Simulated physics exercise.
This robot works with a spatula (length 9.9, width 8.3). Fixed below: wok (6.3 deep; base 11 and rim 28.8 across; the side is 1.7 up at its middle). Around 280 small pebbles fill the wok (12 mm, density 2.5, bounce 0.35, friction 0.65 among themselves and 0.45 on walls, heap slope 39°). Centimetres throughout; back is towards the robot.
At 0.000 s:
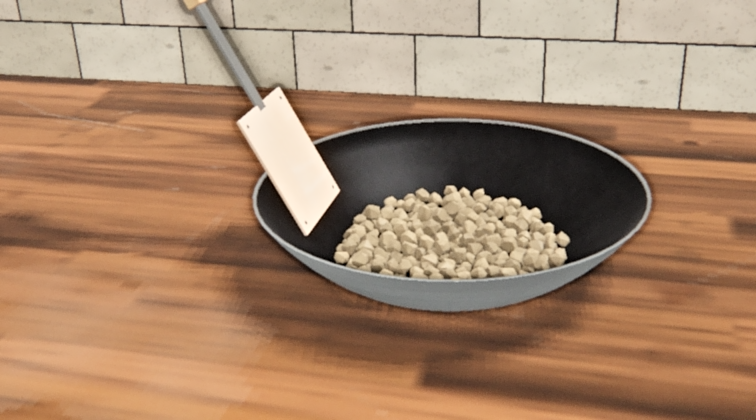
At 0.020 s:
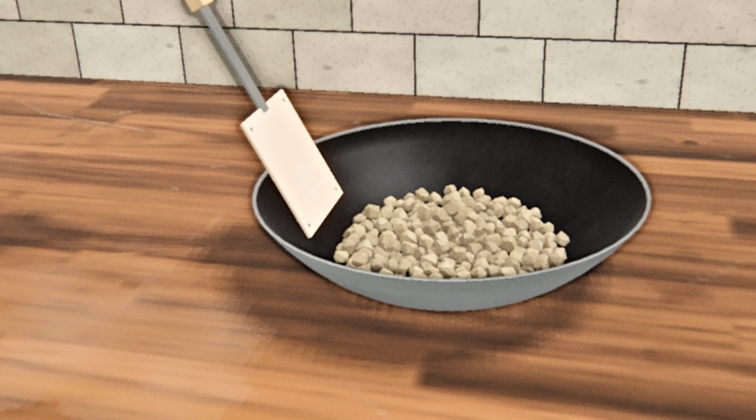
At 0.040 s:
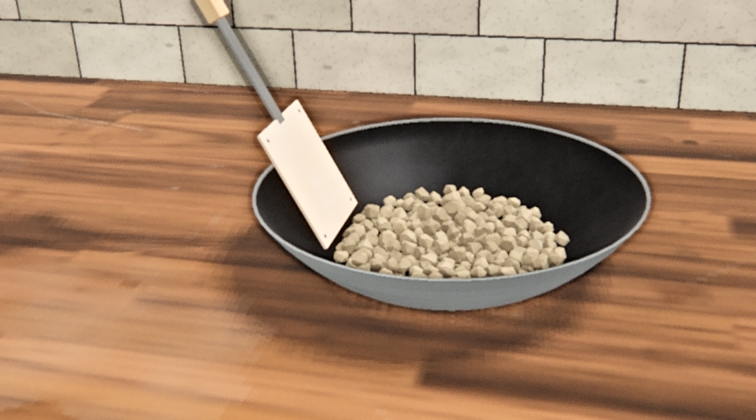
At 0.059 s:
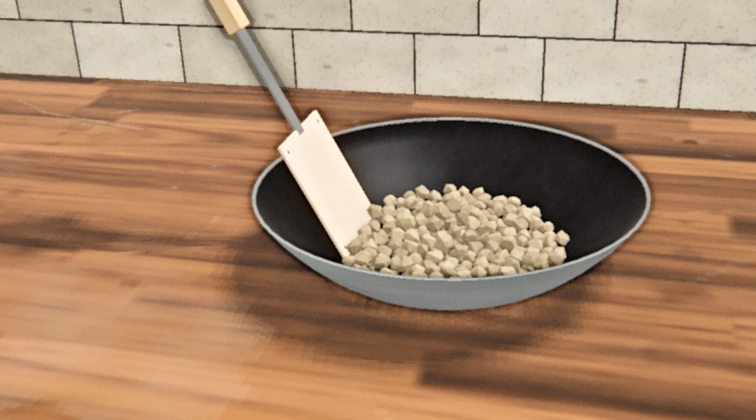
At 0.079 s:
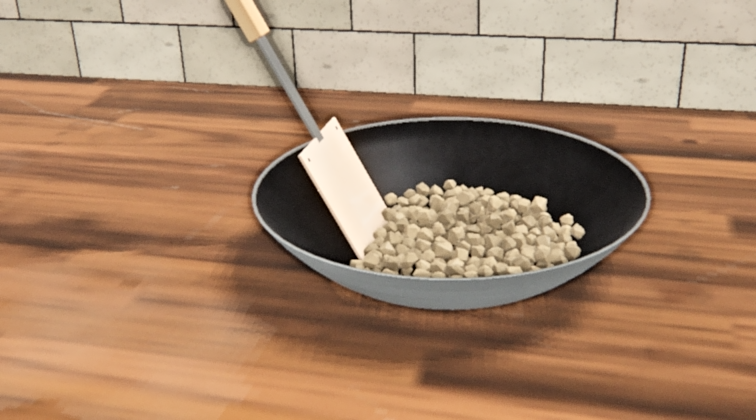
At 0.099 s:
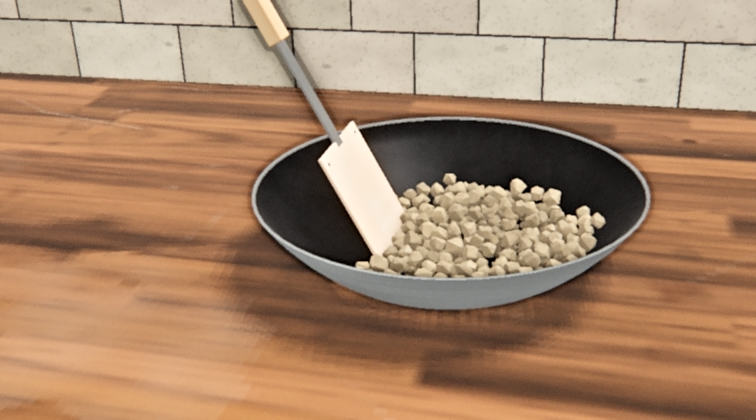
A dark wok with a grey outer side, holding a heap of small beige pebble-like pieces, sits on a brown wood-grain counter before a pale tiled wall, seen from slightly above by a still camera. A spatula with a flat cream blade, grey shaft and light wooden handle leans in at the left. It slides down and rightward into the heap, pushing pieces right and loosening the pile.
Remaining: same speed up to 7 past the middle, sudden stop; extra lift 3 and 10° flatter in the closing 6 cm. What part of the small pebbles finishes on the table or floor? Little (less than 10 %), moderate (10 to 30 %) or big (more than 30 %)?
A little share, less than 10 %, ends on the table or floor.
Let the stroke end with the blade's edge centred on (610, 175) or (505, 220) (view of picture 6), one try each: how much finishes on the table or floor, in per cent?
Some 45 and 0 per cent.
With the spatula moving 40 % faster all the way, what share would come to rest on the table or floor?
Then about 15 per cent.
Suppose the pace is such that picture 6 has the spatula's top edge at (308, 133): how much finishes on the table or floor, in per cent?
Some 0 per cent.
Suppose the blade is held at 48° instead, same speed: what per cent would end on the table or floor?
In that case some 5 per cent.
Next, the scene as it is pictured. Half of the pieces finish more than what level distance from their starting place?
Some 6 cm.
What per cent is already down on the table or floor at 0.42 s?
Some 5 per cent.
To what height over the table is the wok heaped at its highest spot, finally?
About 7.0 cm.
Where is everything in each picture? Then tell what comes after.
The first picture shows spatula top edge at (259, 104), sloping 62°; upper third of the load around (449, 240), from x 340 to 560, top at y 190; 277 in the wok.
The second picture shows spatula top edge at (262, 106), sloping 62°; upper third of the load around (448, 239), from x 340 to 560, top at y 190.
The third picture shows spatula top edge at (278, 118), sloping 62°; upper third of the load around (448, 239), from x 340 to 560, top at y 190.
The fourth picture shows spatula top edge at (298, 128), sloping 62°; upper third of the load around (444, 232), from x 350 to 560, top at y 190.
The fifth picture shows spatula top edge at (317, 136), sloping 62°; upper third of the load around (462, 227), from x 355 to 575, top at y 185.
The sixth picture shows spatula top edge at (337, 140), sloping 62°; upper third of the load around (490, 229), from x 360 to 595, top at y 180; 277 in the wok.
After 0.15 s, sloping 62°, highest piece 7 above the table; 277 in the wok.
After 0.20 s, sloping 58°, highest piece 8 above the table; 277 in the wok.
After 0.42 s, sloping 52°, highest piece 7 above the table; 260 in the wok, 11 on the table or floor, 6 on the blade or in flight.
After 1.47 s, sloping 52°, highest piece 7 above the table; 260 in the wok, 17 on the table or floor.
At rest, 260 in the wok, 17 on the table or floor. That is 6 % on the table or floor.
